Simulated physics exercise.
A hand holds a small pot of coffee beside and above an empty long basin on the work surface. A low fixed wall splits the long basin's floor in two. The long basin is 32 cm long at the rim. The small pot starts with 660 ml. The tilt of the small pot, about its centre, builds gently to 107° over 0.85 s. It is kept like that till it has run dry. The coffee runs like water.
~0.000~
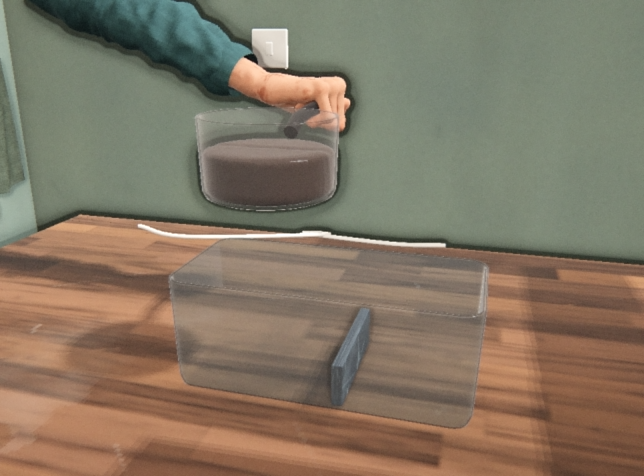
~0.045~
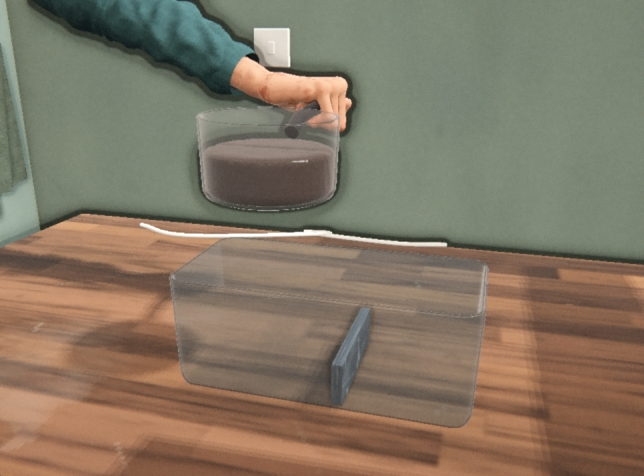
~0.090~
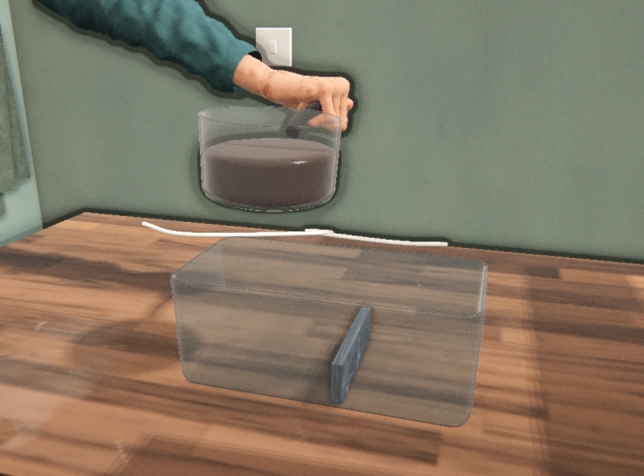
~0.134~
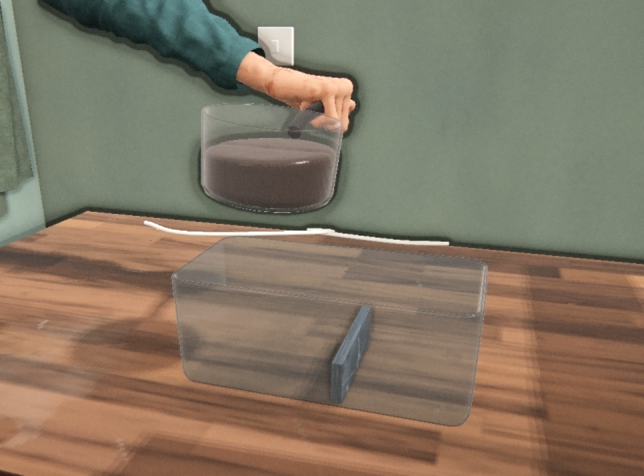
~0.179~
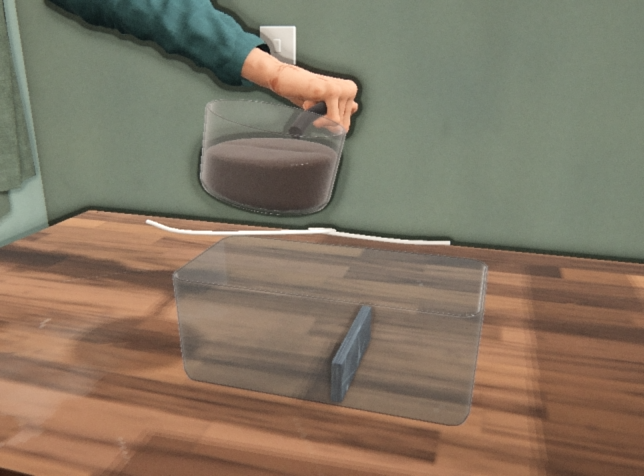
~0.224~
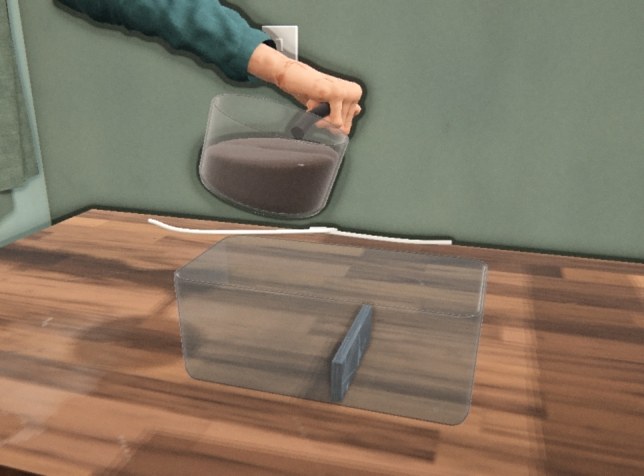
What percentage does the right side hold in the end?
About 72 per cent.
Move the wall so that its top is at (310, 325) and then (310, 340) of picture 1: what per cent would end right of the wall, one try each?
In turn about 95 and 90 per cent.
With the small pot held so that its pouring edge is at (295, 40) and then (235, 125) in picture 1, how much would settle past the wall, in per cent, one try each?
First 50, then 5 per cent.
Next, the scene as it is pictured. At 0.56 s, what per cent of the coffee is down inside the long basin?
Some 8 per cent.
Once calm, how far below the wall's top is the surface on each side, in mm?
Left about 40 mm, right about 20 mm.
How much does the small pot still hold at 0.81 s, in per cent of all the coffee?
About 12 per cent.
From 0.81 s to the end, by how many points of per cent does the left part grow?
About 16 per cent.
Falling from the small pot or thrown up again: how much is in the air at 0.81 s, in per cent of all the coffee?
Some 10 per cent.
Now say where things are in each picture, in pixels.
It leans 0°; its right rim is at (336, 120); the coffee meets the walls at (212, 146) and (333, 152); the long basin's rim runs from (197, 258) to (486, 289); the wall's top is at (353, 336), in the first frame.
It leans 1°; its right rim is at (336, 121); the coffee meets the walls at (212, 146) and (334, 152), in the second frame.
It leans 3°; its right rim is at (338, 124); the coffee meets the walls at (214, 145) and (335, 153), in the third frame.
It leans 6°; its right rim is at (340, 129); the coffee meets the walls at (215, 145) and (335, 154), in the fourth frame.
It leans 11°; its right rim is at (342, 136); the coffee meets the walls at (215, 145) and (336, 155), in the fifth frame.
It leans 17°; its right rim is at (344, 145); the coffee meets the walls at (214, 145) and (339, 157), in the sixth frame.
Then, 0.56 s in, the tilt is 79° and 59 per cent is still to pour, 0 is left of the wall and 8 right of it.
Then, 0.81 s in, the tilt is 106° and 12 per cent is still to pour, 12 is left of the wall and 67 right of it.
Then, 1.07 s in, the tilt is 107° and 1 per cent is still to pour, 26 is left of the wall and 71 right of it.
Then, 1.35 s in, the tilt is 107° and 0 per cent is still to pour, 27 is left of the wall and 72 right of it.
Finally, 27 per cent lies left of the wall, 72 right of it and 1 outside.
